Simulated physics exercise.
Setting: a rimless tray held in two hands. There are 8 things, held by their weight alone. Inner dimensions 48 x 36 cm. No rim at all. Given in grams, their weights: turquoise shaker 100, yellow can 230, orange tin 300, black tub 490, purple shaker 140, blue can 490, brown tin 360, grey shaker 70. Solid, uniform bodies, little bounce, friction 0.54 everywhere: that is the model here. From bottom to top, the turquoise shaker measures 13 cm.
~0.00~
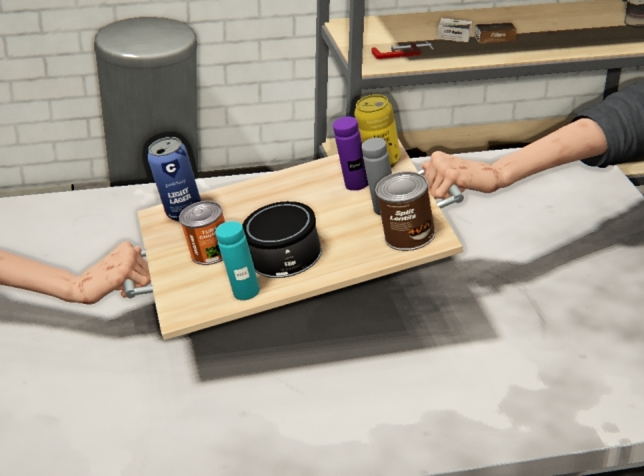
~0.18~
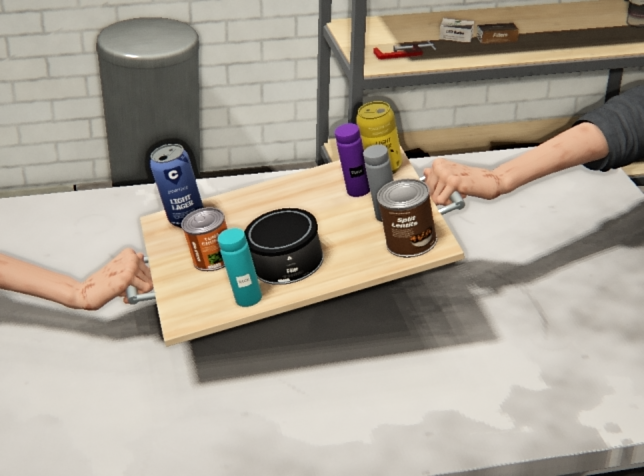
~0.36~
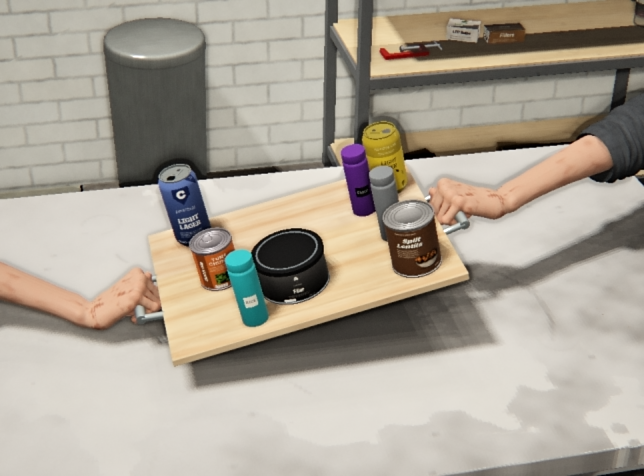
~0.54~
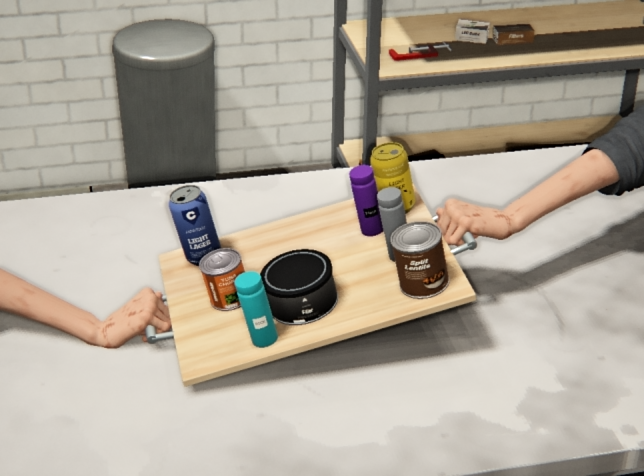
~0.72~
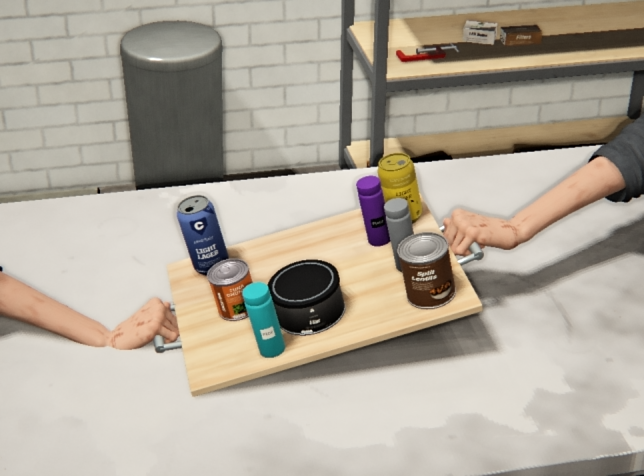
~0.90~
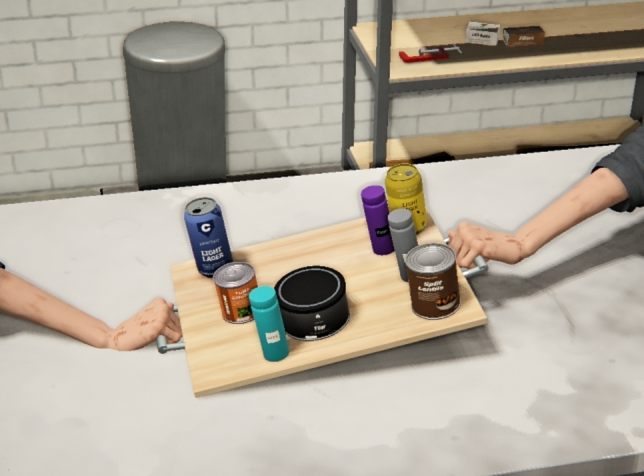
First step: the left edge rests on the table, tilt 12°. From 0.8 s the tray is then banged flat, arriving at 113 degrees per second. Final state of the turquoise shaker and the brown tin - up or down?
The turquoise shaker stays vertical; the brown tin stays vertical.
By 1.20 s, tray flat on the table; purple shaker rocked 13° off its seat; grey shaker rocked 13° off its seat.
By 2.10 s, tray flat on the table; purple shaker rocked 8° off its seat; grey shaker rocked 5° off its seat.
When it is over (3.2 s), all 8 within 5 cm of the start. In the last view, turquoise shaker near (279, 334), brown tin near (440, 313).
